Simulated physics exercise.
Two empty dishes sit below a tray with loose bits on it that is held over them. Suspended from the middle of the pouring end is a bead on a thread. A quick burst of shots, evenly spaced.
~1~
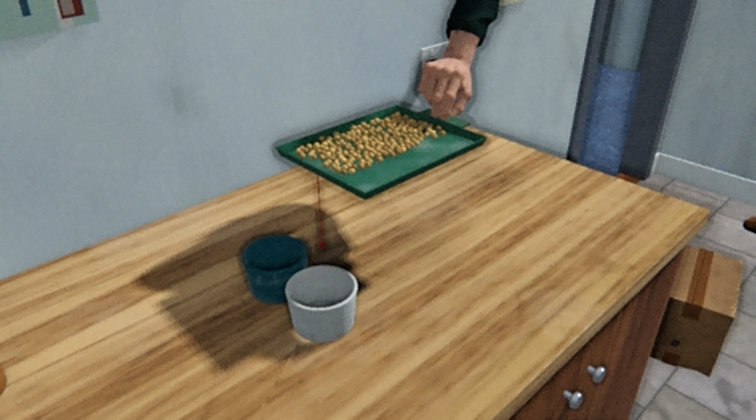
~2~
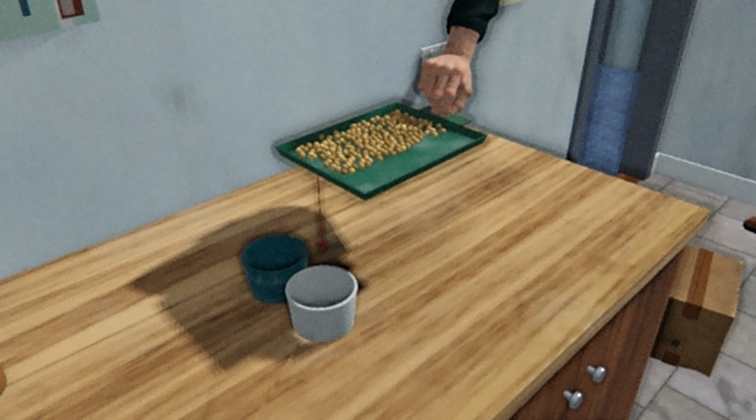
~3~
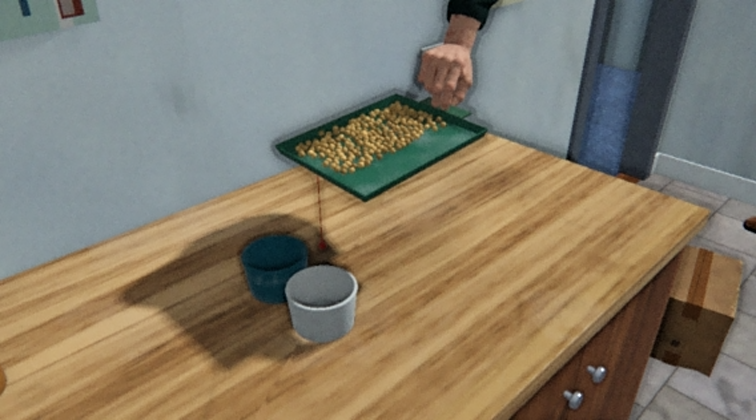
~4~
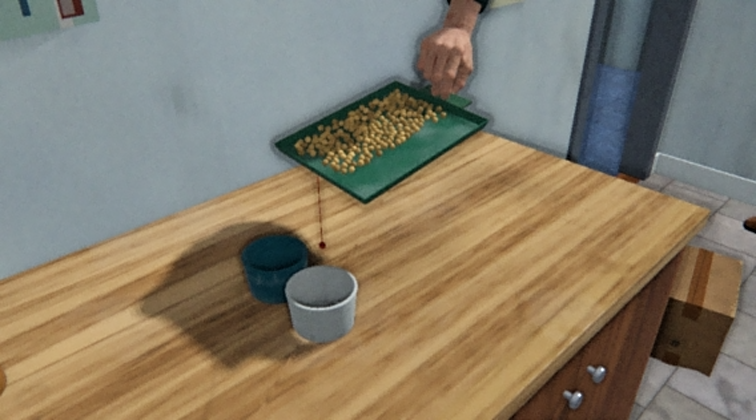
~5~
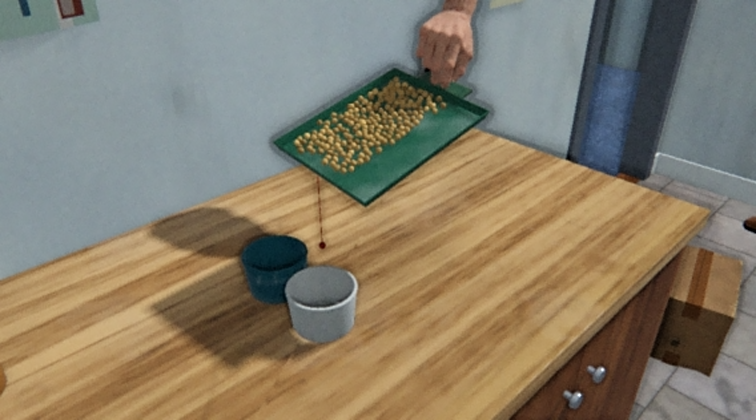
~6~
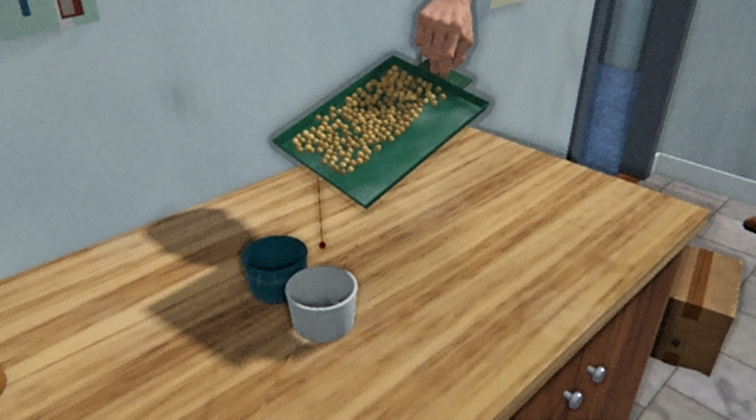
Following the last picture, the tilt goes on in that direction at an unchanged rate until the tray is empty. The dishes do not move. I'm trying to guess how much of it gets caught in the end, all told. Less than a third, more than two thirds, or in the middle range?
I'd say the middle range, from a third to two thirds.
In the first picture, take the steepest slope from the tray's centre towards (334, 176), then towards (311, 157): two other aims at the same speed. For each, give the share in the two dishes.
Shares: 80 %, then 30 %.
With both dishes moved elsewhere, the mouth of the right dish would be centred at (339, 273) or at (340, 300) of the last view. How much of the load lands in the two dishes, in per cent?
Roughly 50 per cent, then roughly 50 per cent.
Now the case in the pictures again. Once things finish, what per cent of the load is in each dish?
0 % left, 40 % right.
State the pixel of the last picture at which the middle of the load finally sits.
Roughly at (346, 326), give or take.
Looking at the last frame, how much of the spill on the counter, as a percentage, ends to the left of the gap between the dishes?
I'd say some 10 in a hundred.
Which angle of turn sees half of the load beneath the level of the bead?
Near 85 degrees.
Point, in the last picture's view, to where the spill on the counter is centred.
I'd put the middle somewhere around (376, 333) in the last picture.
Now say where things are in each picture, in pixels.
In the first picture, corners of the pouring end at (280, 147) and (365, 190), level; middle of the load at (375, 141), dried chickpeas; left dish at (250, 280); right dish at (295, 316); bead on its thread at (322, 245).
In the second picture, corners of the pouring end at (280, 146) and (365, 191), level; middle of the load at (375, 139).
In the third picture, corners of the pouring end at (279, 145) and (365, 193), tipped barely, lowest at the right corner; middle of the load at (375, 135).
In the fourth picture, corners of the pouring end at (278, 143) and (365, 196), tipped a little, lowest at the right corner; middle of the load at (374, 129).
In the fifth picture, corners of the pouring end at (277, 141) and (365, 199), tipped clearly, lowest at the right corner; middle of the load at (374, 122).
In the sixth picture, corners of the pouring end at (276, 140) and (365, 202), tipped clearly, lowest at the right corner; middle of the load at (373, 117); left dish at (250, 280); right dish at (295, 316).
Soon after the last picture, tray tipped steeply; most on the tray; a stray few in the right dish; a stray few outside both; about a quarter in the air.
A little later, tray tipped past a quarter turn; a small part on the tray; about a third in the right dish; about a third outside both; about a quarter in the air.
Later still, tray tipped past a quarter turn; about half in the right dish; about half outside both.
At rest, tray tipped past a quarter turn; about half in the right dish; none in the left dish; about half outside both.
